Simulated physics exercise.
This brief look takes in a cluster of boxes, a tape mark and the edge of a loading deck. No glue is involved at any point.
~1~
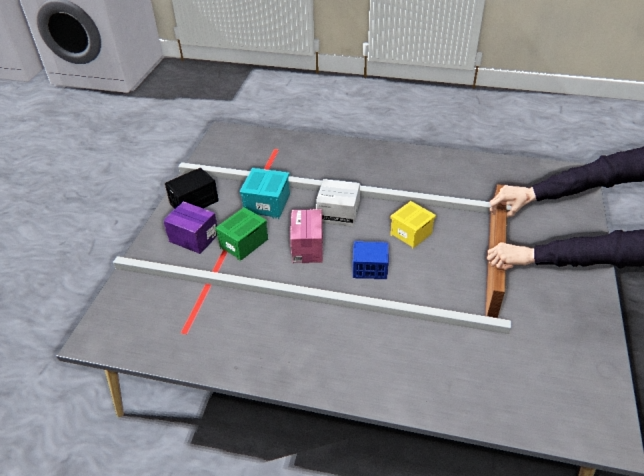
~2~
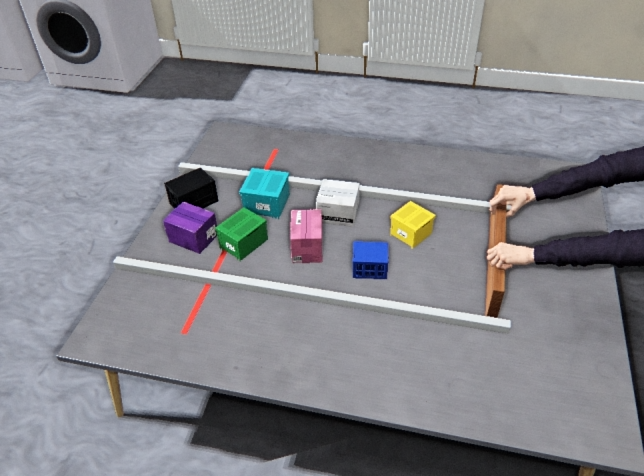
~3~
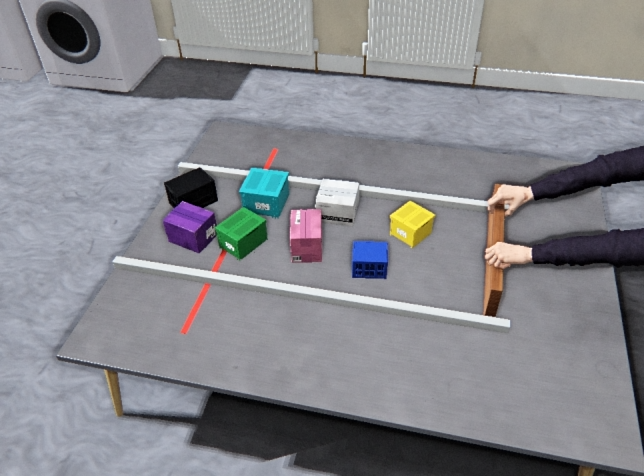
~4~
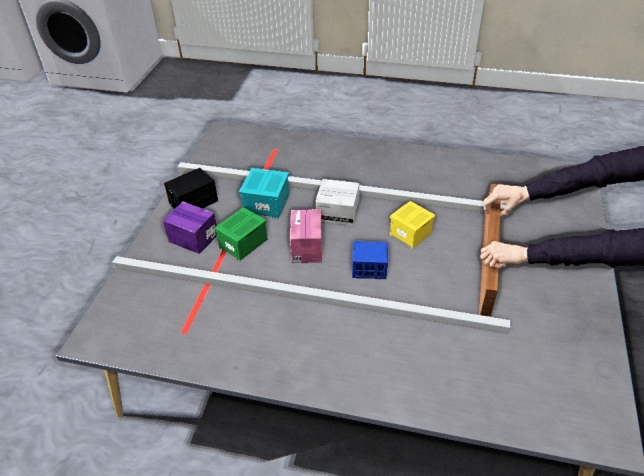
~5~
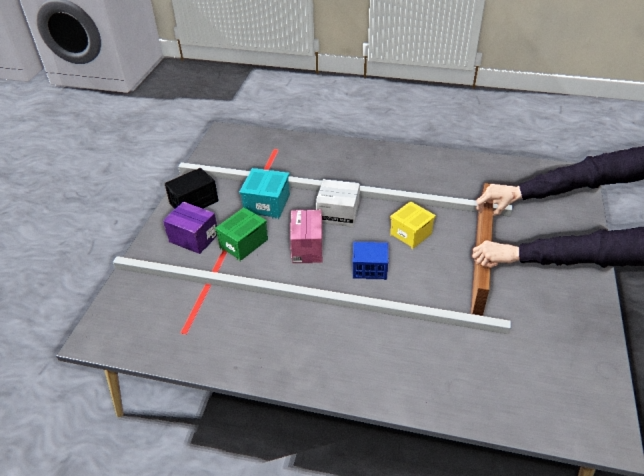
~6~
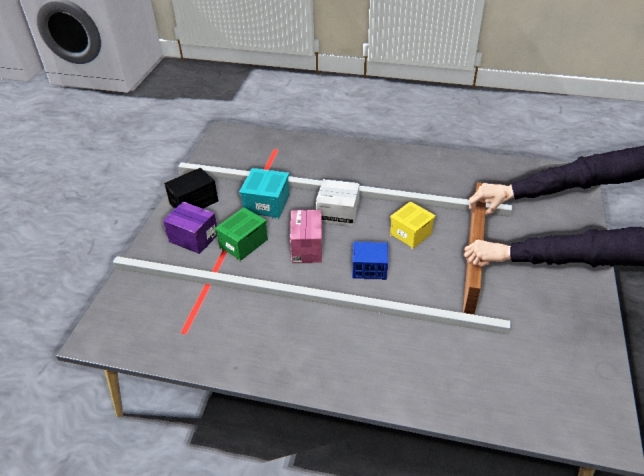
A brown plank, held by two hands at the right, slid a short way left between two pale rails on a grey table, while the colourful boxes near the red line stayed still.
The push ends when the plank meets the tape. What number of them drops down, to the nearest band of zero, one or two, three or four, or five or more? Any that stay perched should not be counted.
It is going to spill one or two of them.
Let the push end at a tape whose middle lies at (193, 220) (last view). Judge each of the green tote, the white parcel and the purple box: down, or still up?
Short version: The green tote heads down, the white parcel sits tight, the purple box heads down.
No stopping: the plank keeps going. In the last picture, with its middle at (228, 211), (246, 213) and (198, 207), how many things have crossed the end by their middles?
Result per place: 2; 1; 4.
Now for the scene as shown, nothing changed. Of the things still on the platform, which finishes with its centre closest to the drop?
It would be the black crate.
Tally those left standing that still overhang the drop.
The count is 1.
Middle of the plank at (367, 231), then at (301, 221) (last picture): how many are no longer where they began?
So 3, and at the other place 7.
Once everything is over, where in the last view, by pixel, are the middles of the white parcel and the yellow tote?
For the white parcel it's (236, 182), and for the yellow tote it's (224, 212).
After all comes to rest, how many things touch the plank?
The answer is 3.
Soon after, none off yet; black crate at rest near (192, 192); purple box at rest near (191, 228); green tote at rest near (243, 235).
After that, none off yet; black crate at rest near (191, 192); purple box displaced about its own width near (163, 225); green tote displaced about its own width near (197, 228).
In the end, the number that fall off is one or two; gone, purple box.
